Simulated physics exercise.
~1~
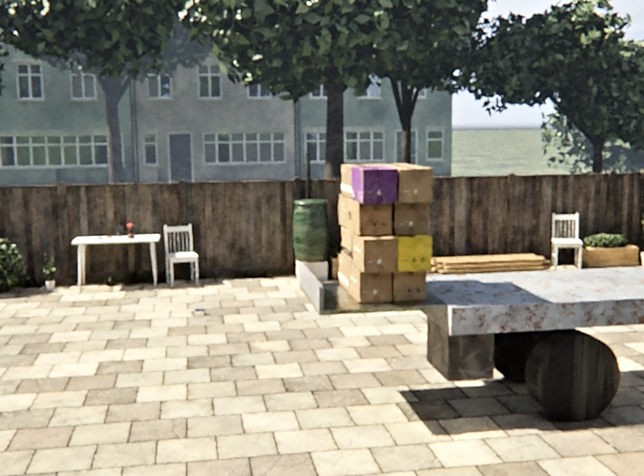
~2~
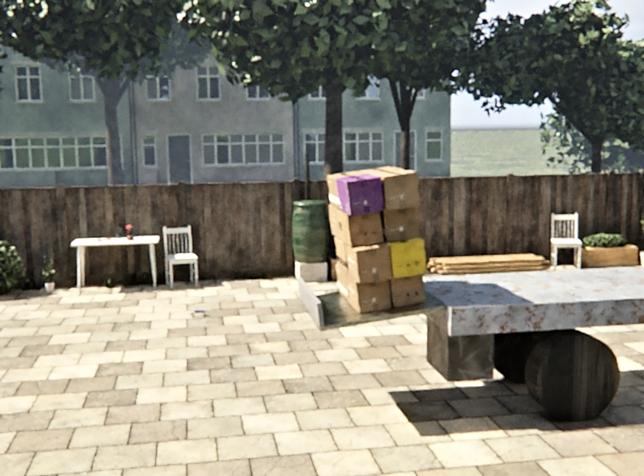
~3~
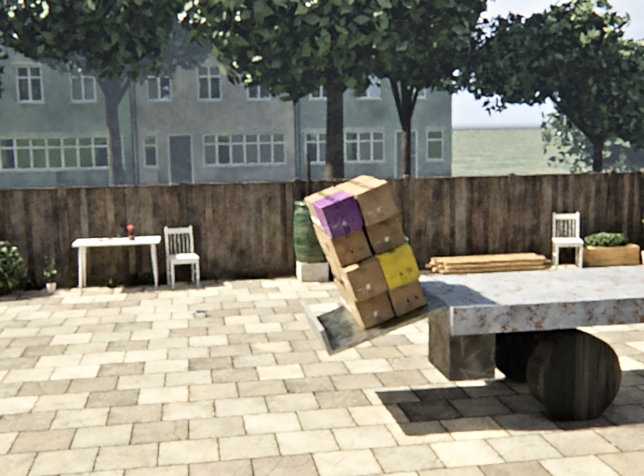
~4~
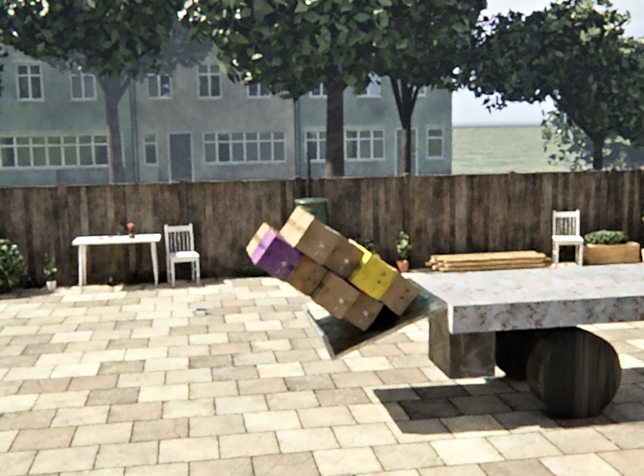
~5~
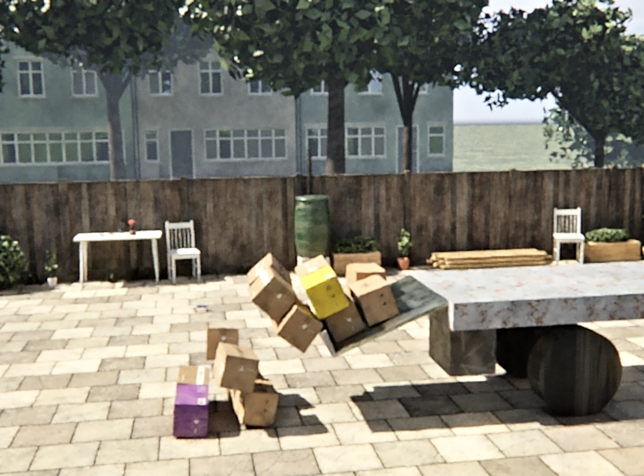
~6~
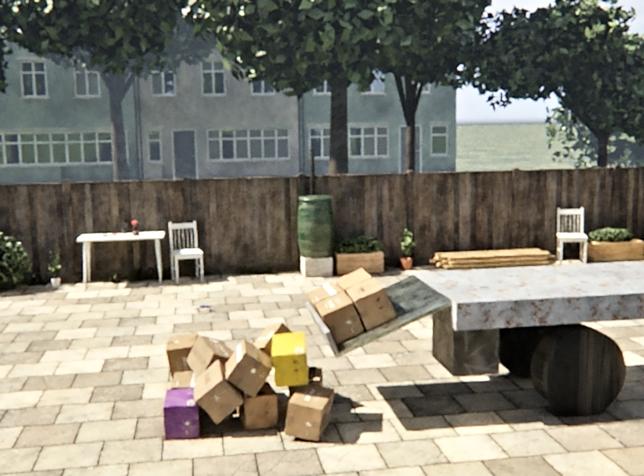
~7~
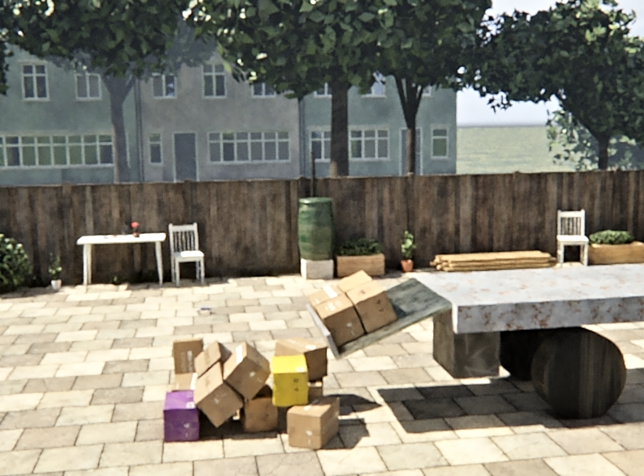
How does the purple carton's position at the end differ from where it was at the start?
At the start the purple carton sits at the top of the stack on the flap. At the end it lies on the paving to the left, at the left side of the heap of fallen cartons.
